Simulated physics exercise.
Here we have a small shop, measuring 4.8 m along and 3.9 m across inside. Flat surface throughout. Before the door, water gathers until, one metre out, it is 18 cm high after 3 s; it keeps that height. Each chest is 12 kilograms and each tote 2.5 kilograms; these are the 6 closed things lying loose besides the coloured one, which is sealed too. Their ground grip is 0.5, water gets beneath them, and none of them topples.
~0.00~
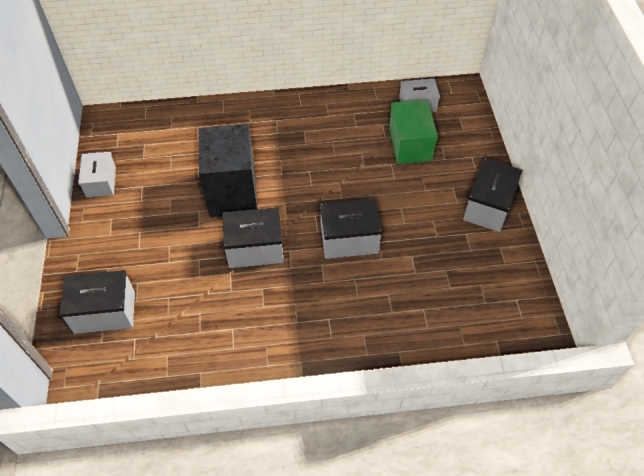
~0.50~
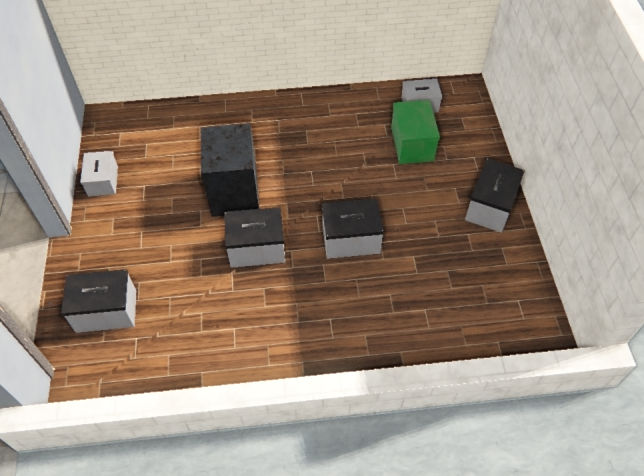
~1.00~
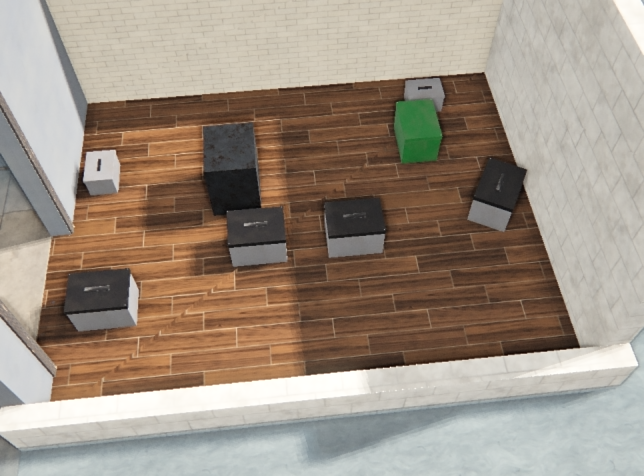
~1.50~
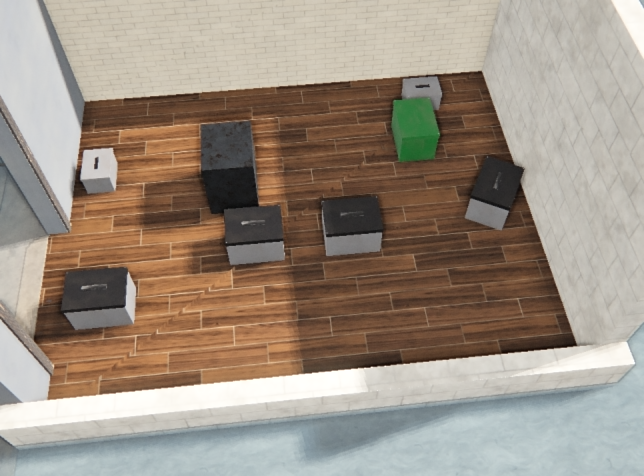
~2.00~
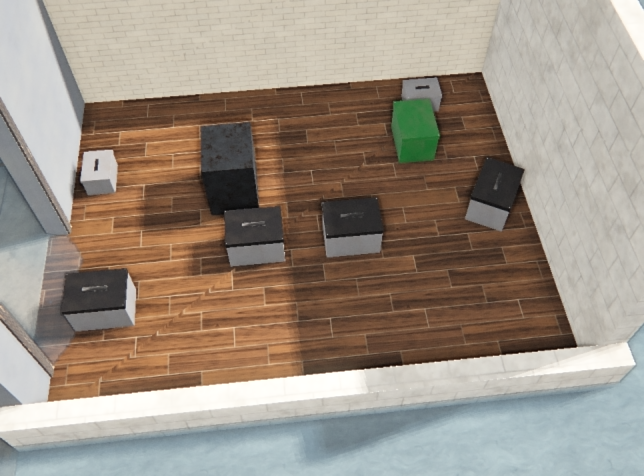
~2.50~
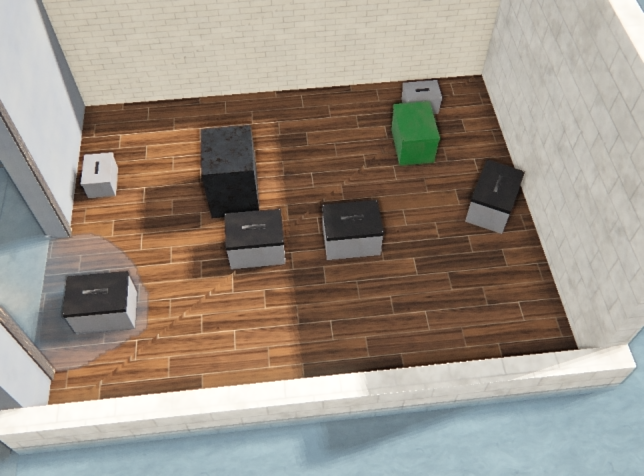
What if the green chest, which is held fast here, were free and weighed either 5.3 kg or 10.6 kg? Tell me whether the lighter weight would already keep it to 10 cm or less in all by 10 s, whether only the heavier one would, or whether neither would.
I'd say it needs more than both.
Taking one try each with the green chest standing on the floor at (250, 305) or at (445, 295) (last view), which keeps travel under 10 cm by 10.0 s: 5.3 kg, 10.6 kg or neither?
Taking them in turn, neither mass keeps it, and neither mass keeps it.
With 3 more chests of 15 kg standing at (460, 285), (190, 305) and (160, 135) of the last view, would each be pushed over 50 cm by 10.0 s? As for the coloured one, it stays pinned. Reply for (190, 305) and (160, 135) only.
Respectively, exceeded and not exceeded.
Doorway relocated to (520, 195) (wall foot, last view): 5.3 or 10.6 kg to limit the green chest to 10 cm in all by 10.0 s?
In that case both options fail.
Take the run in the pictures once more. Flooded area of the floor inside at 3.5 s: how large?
Somewhere around 3.5 m2, roughly.
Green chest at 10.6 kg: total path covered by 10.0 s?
Total path: Around 50 cm.
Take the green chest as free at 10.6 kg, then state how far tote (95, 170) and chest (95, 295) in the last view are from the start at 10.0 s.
First 30 cm, then 350 cm.
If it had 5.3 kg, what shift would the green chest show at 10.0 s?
80 cm.
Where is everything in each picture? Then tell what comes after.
The green chest at (414, 119), on the bottom; 0.0 m2 under water; 0 of 7 have shifted, in the first picture.
The green chest at (416, 119) rests on the ground; water covers 0.0 m2; 0 of 7 have shifted, in the second picture.
The green chest at (419, 119), on the bottom; 0.0 m2 under water; 0 of 7 have shifted, in the third picture.
The green chest at (416, 117), on the bottom; water covers 0.0 m2; 0 of 7 have shifted, in the fourth picture.
The green chest at (416, 118) rests on the ground; water covers 0.1 m2; 0 of 7 have shifted, in the fifth picture.
The green chest at (416, 121), on the bottom; 0.6 m2 under water; 0 of 7 have shifted, in the sixth picture.
After 3.5 s the green chest would be 0 cm from its start with 5.3 kg and 0 cm from its start with 10.6 kg; 0 cm of water round it then.
After 4.5 s the green chest would be 0 cm from its start with 5.3 kg and 0 cm from its start with 10.6 kg; 0 cm of water round it then.
After 7.0 s the green chest would be 24 cm from its start with 5.3 kg and 0 cm from its start with 10.6 kg; 3 cm of water round it then.
After 10.0 s the green chest would be 87 cm from its start with 5.3 kg and 53 cm from its start with 10.6 kg; 9 cm of water round it then.
